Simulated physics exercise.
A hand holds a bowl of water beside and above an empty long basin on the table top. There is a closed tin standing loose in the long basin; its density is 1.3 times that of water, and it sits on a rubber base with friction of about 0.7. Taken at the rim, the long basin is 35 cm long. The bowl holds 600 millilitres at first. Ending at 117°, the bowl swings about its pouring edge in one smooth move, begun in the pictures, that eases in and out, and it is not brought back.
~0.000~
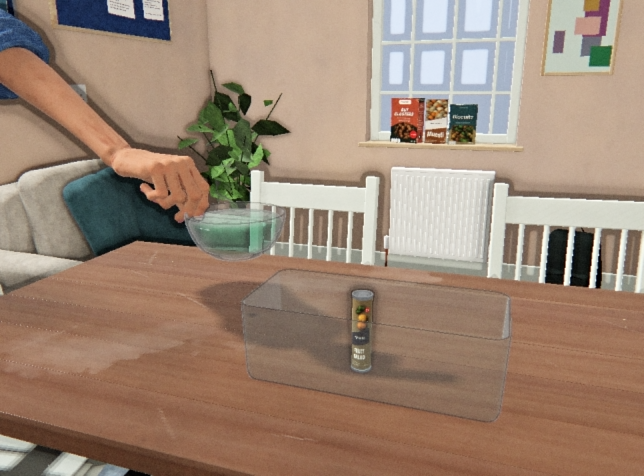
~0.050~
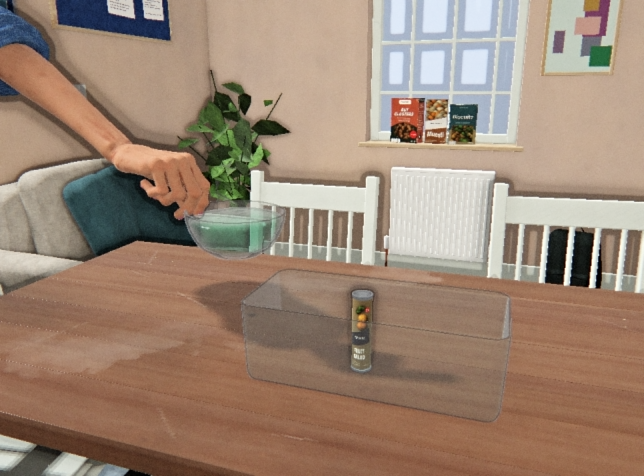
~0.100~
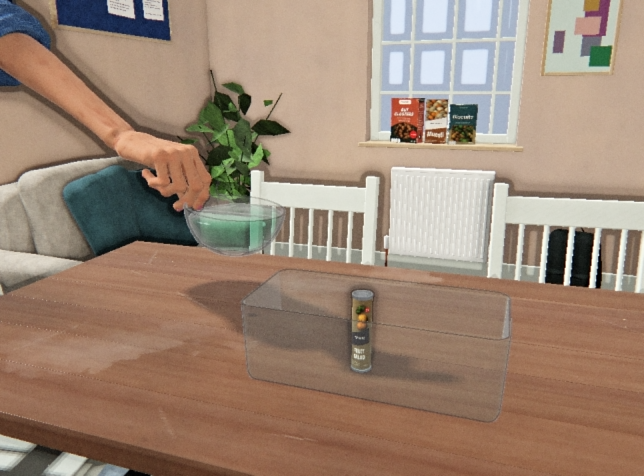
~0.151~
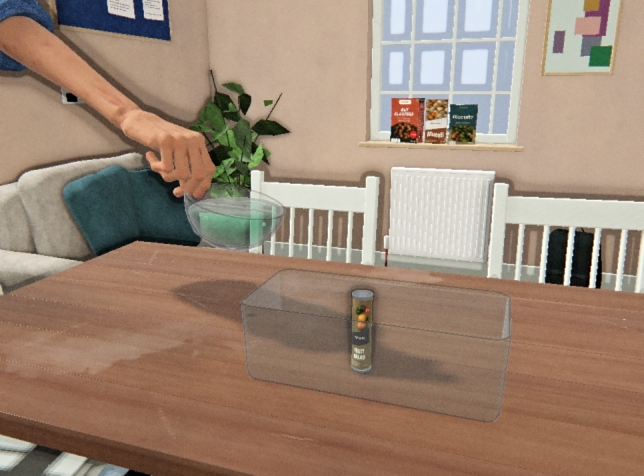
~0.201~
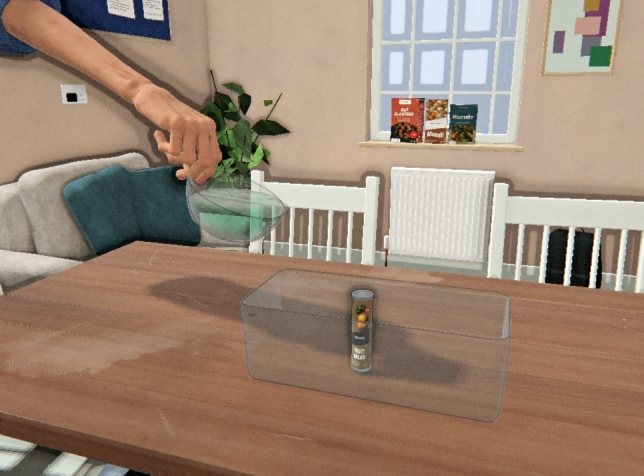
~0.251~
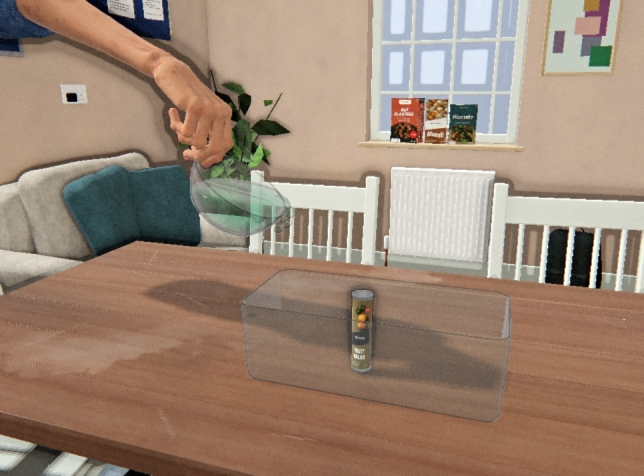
We see a hand holding a clear bowl of water above a wooden table, beside a long transparent basin with a small tin standing inside. The hand rises, steadily tilting the bowl rightward while the basin and tin remain still.
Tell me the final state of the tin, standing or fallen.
It tumbles over.
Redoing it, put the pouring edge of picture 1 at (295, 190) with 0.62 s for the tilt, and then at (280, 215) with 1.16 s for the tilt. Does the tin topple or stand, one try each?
Trial 1 - tin stays standing; trial 2 - tin tips.
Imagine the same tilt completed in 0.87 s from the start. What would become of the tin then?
In that case the tin overturns.
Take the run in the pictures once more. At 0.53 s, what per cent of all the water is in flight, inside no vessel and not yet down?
Some 60 % is the figure.
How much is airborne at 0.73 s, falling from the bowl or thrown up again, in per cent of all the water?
Around 2 percent of it is airborne.
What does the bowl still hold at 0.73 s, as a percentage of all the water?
I'd estimate some 0 per cent.
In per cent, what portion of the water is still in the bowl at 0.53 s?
Roughly 10 per cent.
By 0.53 s the tilt is 104° and 9 per cent is still to pour; the tin stands where it began.
By 0.73 s the tilt is 117° and 0 per cent is still to pour; the tin leans 41°.
By 0.94 s the tilt is 117° and 0 per cent is still to pour; the tin lies on its side.
By 1.17 s the tilt is 117° and 0 per cent is still to pour; the tin lies on its side.
At rest the tin lies on its side.
